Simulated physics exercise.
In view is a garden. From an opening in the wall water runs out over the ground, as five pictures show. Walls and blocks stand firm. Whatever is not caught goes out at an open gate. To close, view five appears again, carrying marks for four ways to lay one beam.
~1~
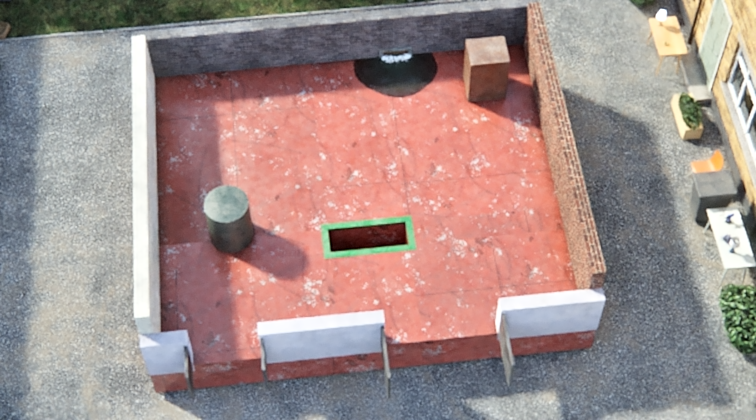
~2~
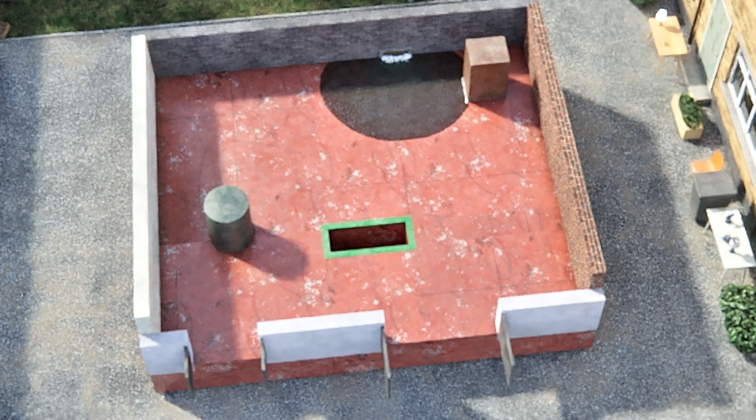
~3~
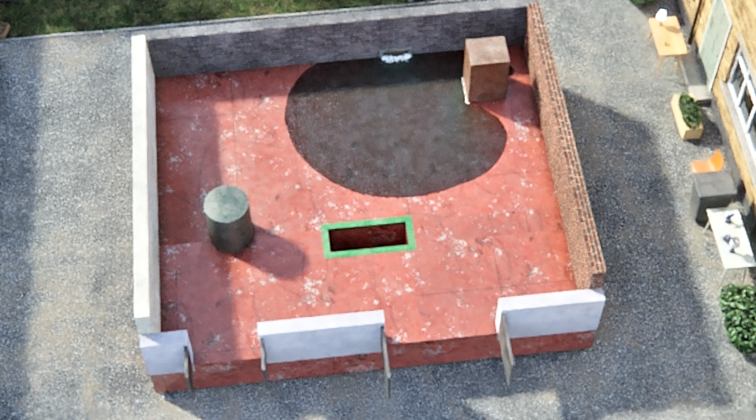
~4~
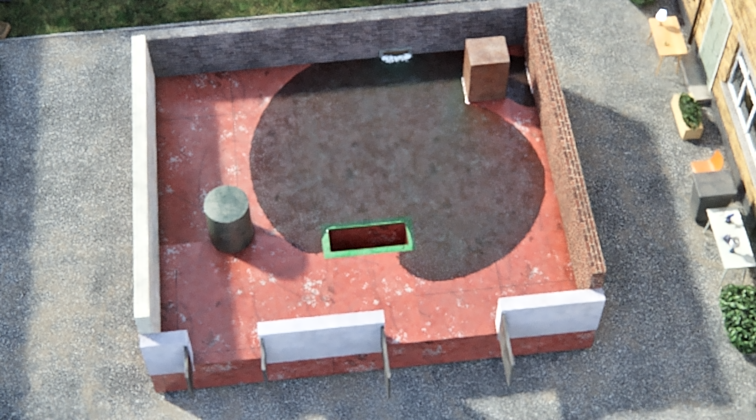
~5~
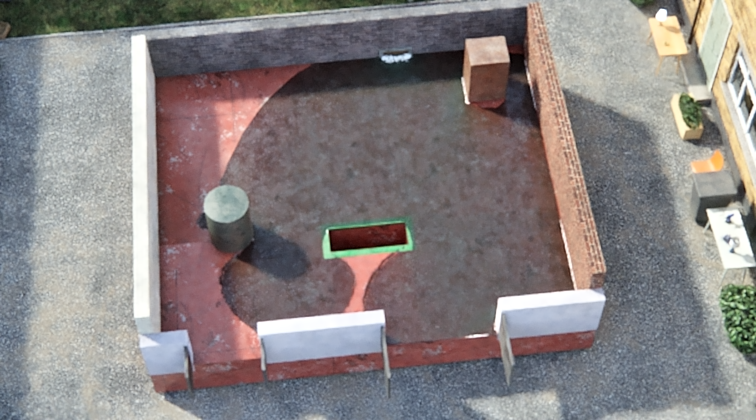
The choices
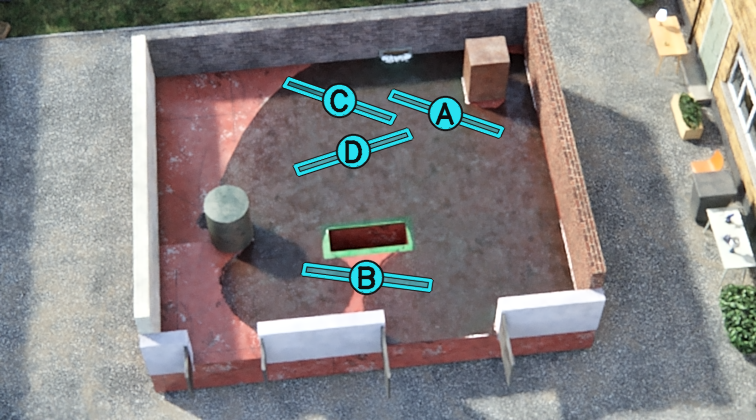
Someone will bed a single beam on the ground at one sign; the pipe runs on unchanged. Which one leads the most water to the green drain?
Choose B.
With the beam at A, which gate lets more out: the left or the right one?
More leaves on the right.
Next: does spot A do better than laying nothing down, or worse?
Worse.
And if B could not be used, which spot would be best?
A.
In cyan, A from (391, 94) to (500, 132); B from (304, 269) to (430, 285); C from (286, 82) to (392, 119); D from (297, 170) to (409, 133).
Choosing A, about 19 % of the stream goes into the green drain, about 81 % out by the gates.
Choosing B, about 38 % of the stream goes into the green drain, about 62 % out by the gates.
Choosing C, about 11 % of the stream goes into the green drain, about 89 % out by the gates.
Choosing D, about 8 % of the stream goes into the green drain, about 92 % out by the gates.
